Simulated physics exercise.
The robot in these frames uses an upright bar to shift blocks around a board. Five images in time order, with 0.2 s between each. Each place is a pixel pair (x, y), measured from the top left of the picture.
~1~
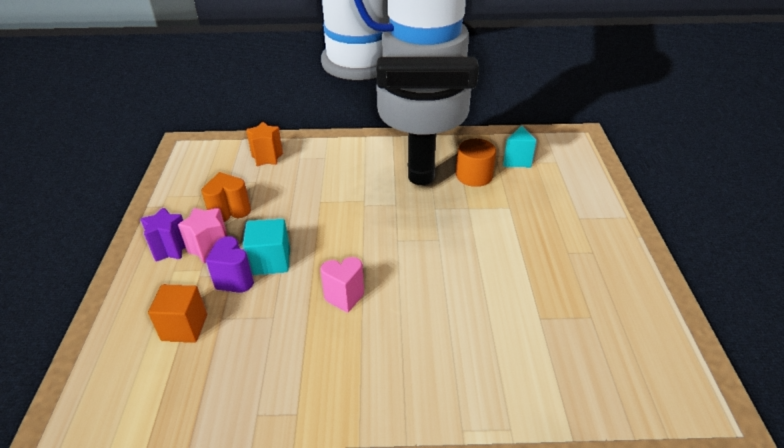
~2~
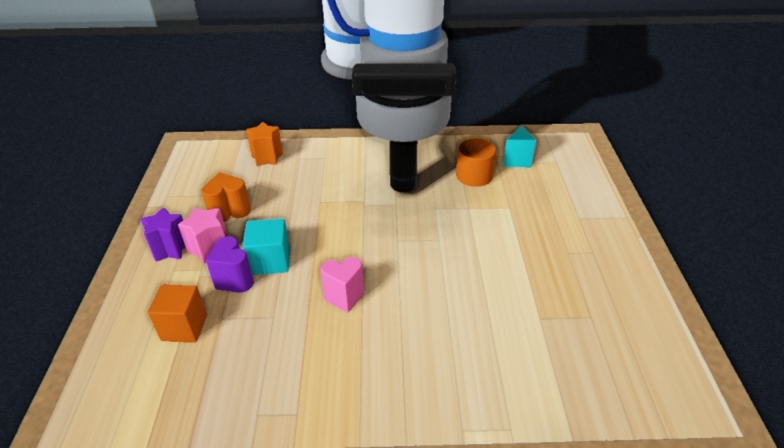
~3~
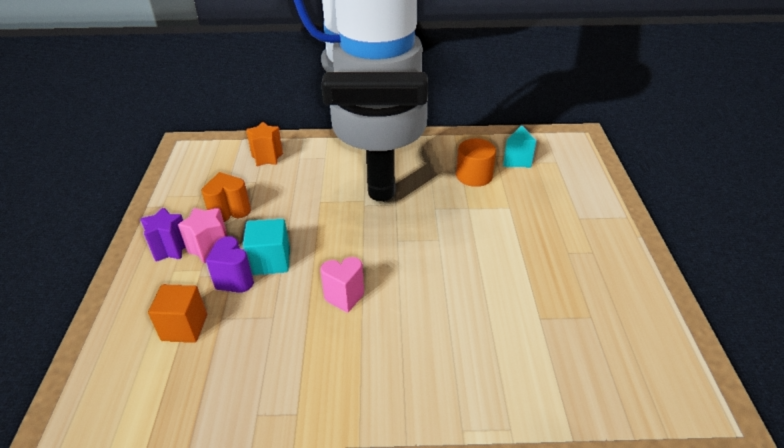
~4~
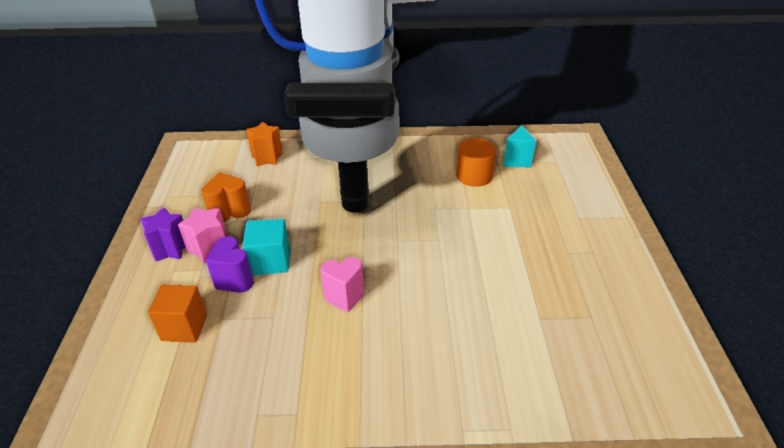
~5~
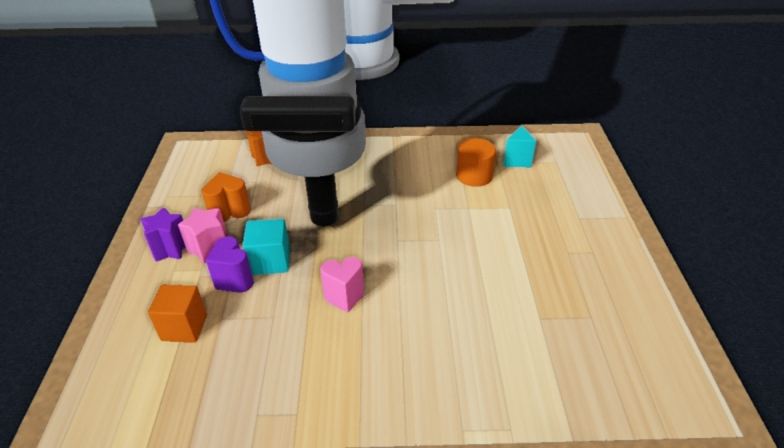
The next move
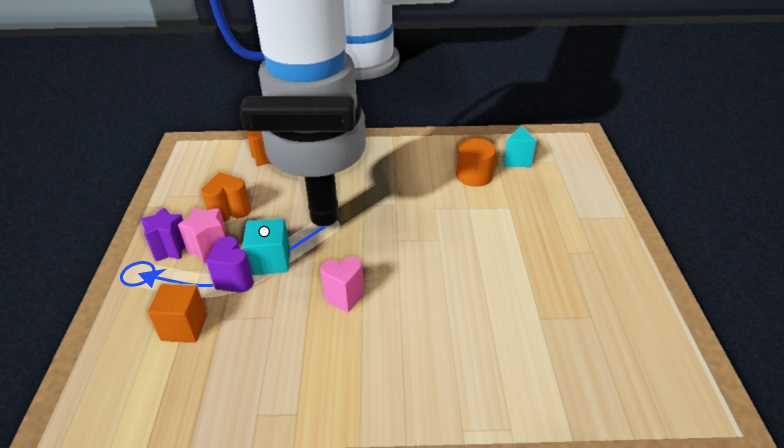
The clip opens on a wooden board with colourful blocks scattered mostly on its left side, while a robot arm holds a dark upright bar near the orange cylinder at the back. The arm then moves the bar steadily left and slightly forward, nearing the turquoise square block, as every block stays still.
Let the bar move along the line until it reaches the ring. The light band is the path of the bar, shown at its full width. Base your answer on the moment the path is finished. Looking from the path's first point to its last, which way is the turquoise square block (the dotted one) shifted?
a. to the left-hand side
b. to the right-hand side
a - to the left-hand side.
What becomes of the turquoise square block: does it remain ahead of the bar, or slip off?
It falls back or aside.
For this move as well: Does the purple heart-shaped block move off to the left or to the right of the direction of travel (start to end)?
So, looking from the first point of the path to the last, the purple heart-shaped block moves leftwards.
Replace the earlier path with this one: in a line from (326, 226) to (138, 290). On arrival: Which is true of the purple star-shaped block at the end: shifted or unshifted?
Once the bar is done, the purple star-shaped block is in a new spot.
The line goes from (326, 226) over (272, 261) and (204, 286) to (138, 274); the dot is on the turquoise square block.
On the path given first. One third of the way, bar at (270, 253); purple heart-shaped block at (199, 267); turquoise square block at (232, 247), turned 20° anticlockwise.
Two thirds of the way, bar at (200, 278); orange square block at (128, 336), turned 15° anticlockwise; purple heart-shaped block at (133, 306), turned 20° anticlockwise; turquoise square block at (158, 276), turned 45° anticlockwise.
At the end, bar at (134, 266); purple star-shaped block unmoved; orange square block at (126, 339), turned 25° anticlockwise; purple heart-shaped block at (123, 310), turned 30° anticlockwise; turquoise square block at (138, 279), turned 70° anticlockwise.
